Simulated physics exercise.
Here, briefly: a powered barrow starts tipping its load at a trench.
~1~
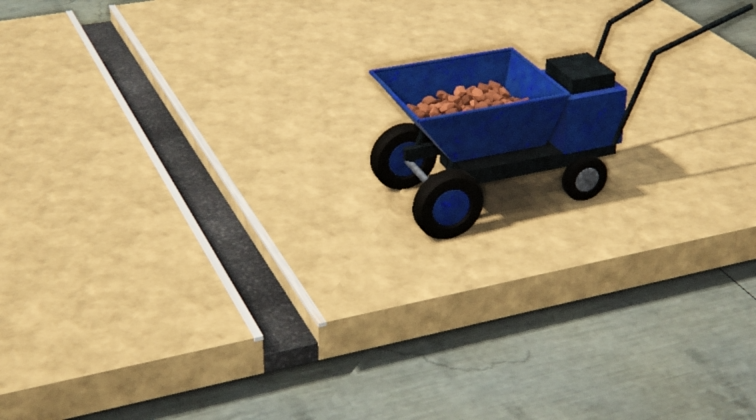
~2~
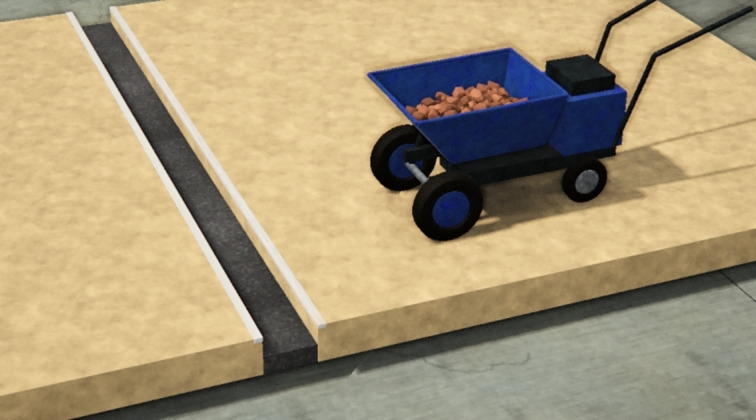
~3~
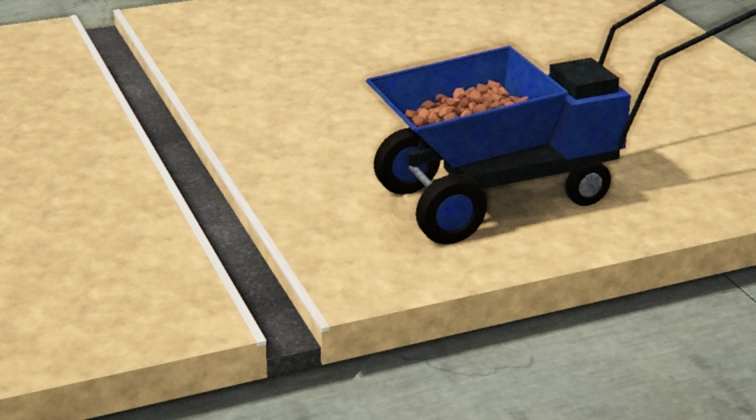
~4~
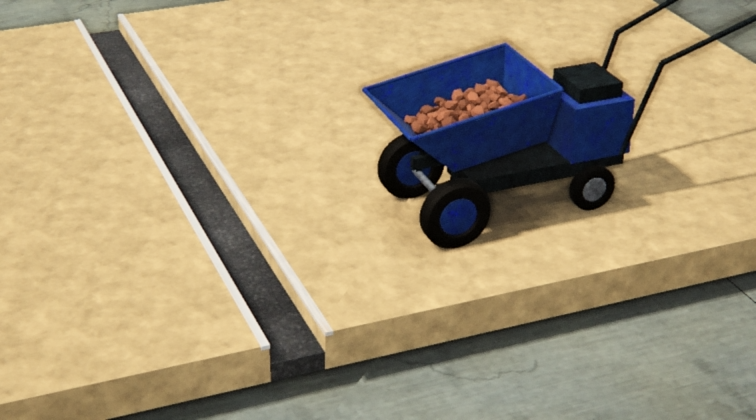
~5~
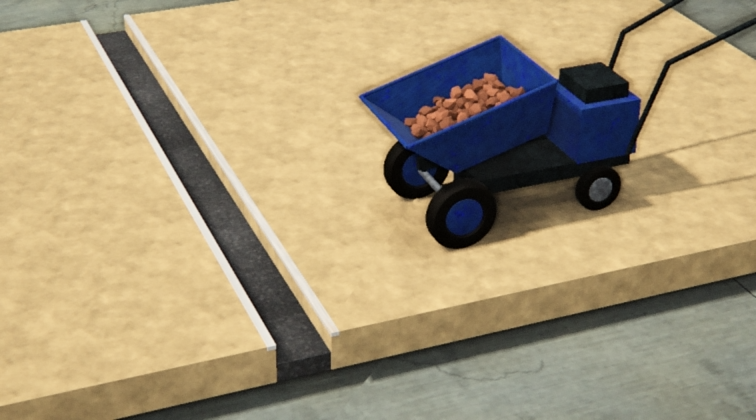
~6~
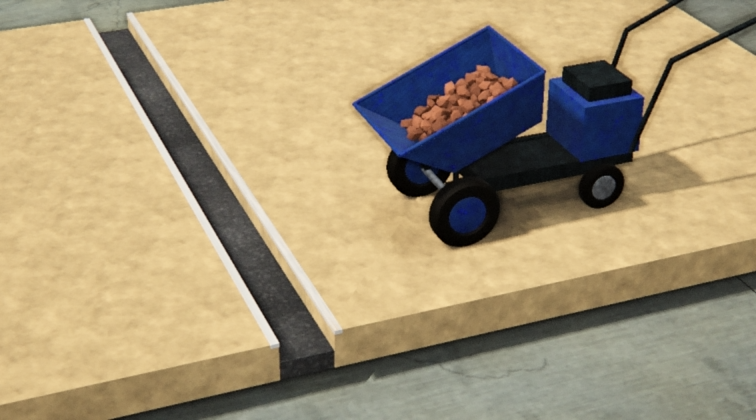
The footage shows a blue powered barrow loaded with reddish rubble standing on a tan surface to the right of a narrow dark trench, its skip tilting gradually forward toward the left while the view shifts slightly.
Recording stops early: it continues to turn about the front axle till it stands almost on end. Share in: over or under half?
Under half.
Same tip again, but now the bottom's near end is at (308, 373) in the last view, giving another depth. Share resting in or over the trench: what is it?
The share would be roughly 10 per cent.
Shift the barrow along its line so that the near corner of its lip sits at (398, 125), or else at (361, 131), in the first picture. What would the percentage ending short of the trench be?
Some 30 % then some 10 %.
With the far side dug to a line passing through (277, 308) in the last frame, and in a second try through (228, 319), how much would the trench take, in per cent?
About 10 and 10 per cent.
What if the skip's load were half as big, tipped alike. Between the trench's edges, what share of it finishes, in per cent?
I'd say close to 0 per cent of it.
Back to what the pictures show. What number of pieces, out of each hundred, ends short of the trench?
Roughly 45 in a hundred.
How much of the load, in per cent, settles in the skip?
About 40 %.
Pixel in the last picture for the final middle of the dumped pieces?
Somewhere close to (308, 238) in the last picture.
Just after the last frame, skip tipped steeply; every one in the skip.
A moment on, skip tipped right over; the larger part in the skip; roughly a quarter short of the trench; just a few in or heaped over the trench.
Further on, skip tipped right over; roughly half in the skip; roughly half short of the trench; about a tenth in or heaped over the trench.
When it is over, skip tipped right over; roughly half in the skip; roughly half short of the trench; about a tenth in or heaped over the trench; not one beyond it.
